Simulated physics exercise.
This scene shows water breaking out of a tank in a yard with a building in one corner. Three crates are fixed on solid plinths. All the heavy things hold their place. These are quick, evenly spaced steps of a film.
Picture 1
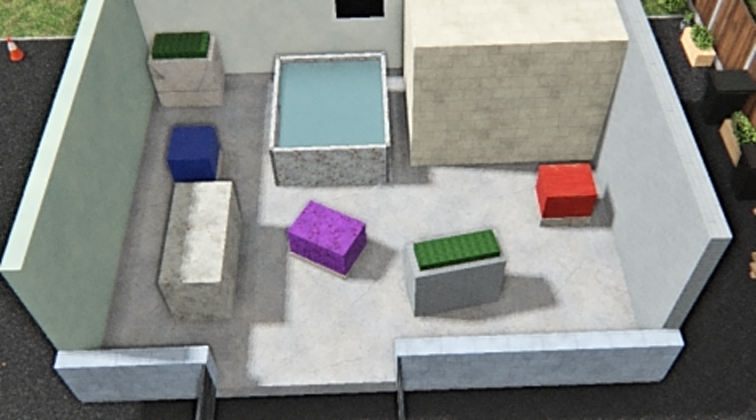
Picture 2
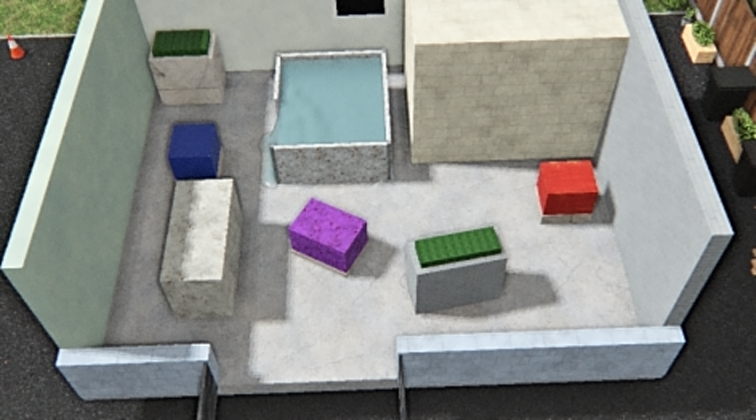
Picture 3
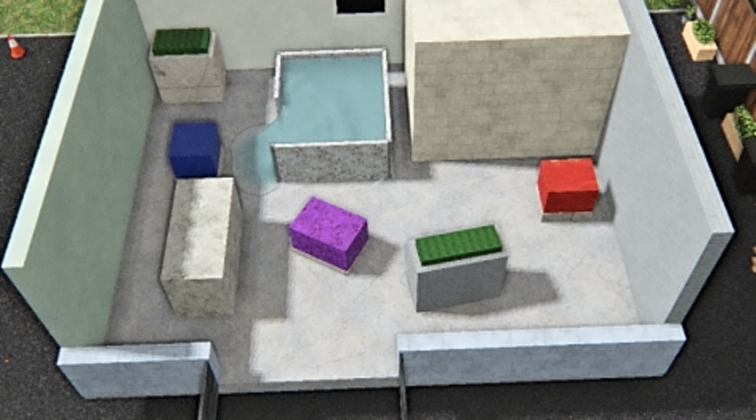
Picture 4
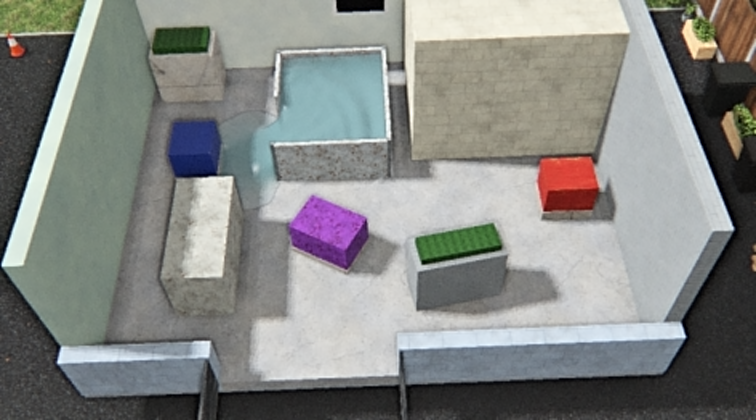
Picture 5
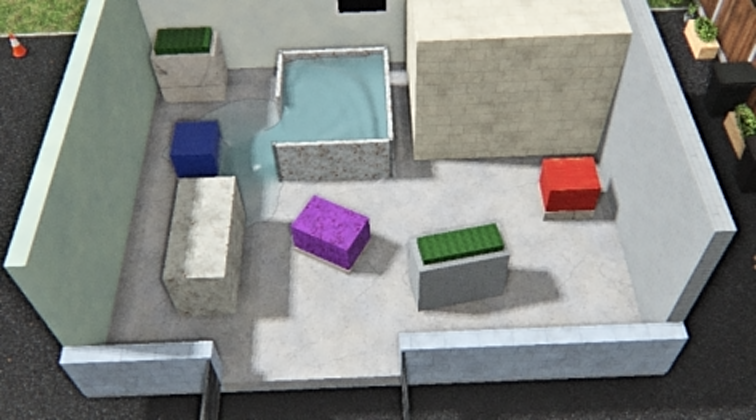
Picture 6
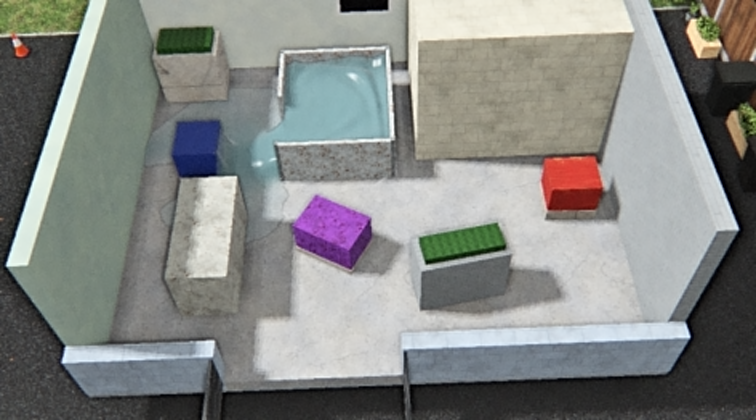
Water poured out of the left side of a raised tank in a walled yard, spreading leftward across the ground around a blue block while the purple, red and other blocks stayed still.
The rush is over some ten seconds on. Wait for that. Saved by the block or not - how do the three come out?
Outcome: Red crate: Untouched. Purple crate: Touched. Blue crate: Touched.
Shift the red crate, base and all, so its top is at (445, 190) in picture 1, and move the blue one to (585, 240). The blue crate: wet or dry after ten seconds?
Then: The blue crate is spared.
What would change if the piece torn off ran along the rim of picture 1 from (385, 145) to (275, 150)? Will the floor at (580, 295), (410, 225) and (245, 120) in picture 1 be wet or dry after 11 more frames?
In order: Swamped, swamped, spared.
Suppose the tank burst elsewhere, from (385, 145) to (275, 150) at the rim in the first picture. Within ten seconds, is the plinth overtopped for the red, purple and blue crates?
Then the red crate gets flooded, the purple crate gets flooded and the blue crate is untouched.
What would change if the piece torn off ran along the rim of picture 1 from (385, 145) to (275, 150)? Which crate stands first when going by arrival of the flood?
The crate marked purple.
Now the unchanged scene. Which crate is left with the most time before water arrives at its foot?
Easy - the crate marked red.
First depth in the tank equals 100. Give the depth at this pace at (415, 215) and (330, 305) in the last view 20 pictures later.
Estimate, in order: 2 and 2 percent.
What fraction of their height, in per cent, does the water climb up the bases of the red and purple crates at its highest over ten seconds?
The first comes to 30 per cent and the second to 210 per cent.
A moment on, water covers 20 % of the floor; the red crate not reached, the purple crate water round its plinth, the blue crate water round its plinth.
Next, water covers 40 % of the floor; the red crate not reached, the purple crate water round its plinth, the blue crate water round its plinth.
Then, water covers 55 % of the floor; the red crate not reached, the purple crate water round its plinth, the blue crate water round its plinth.
Later, water covers 75 % of the floor; the red crate water round its plinth, the purple crate water round its plinth, the blue crate water round its plinth.
In the end, water covers 95 % of the floor; the red crate stayed above the water, the purple crate was topped, the blue crate was topped.
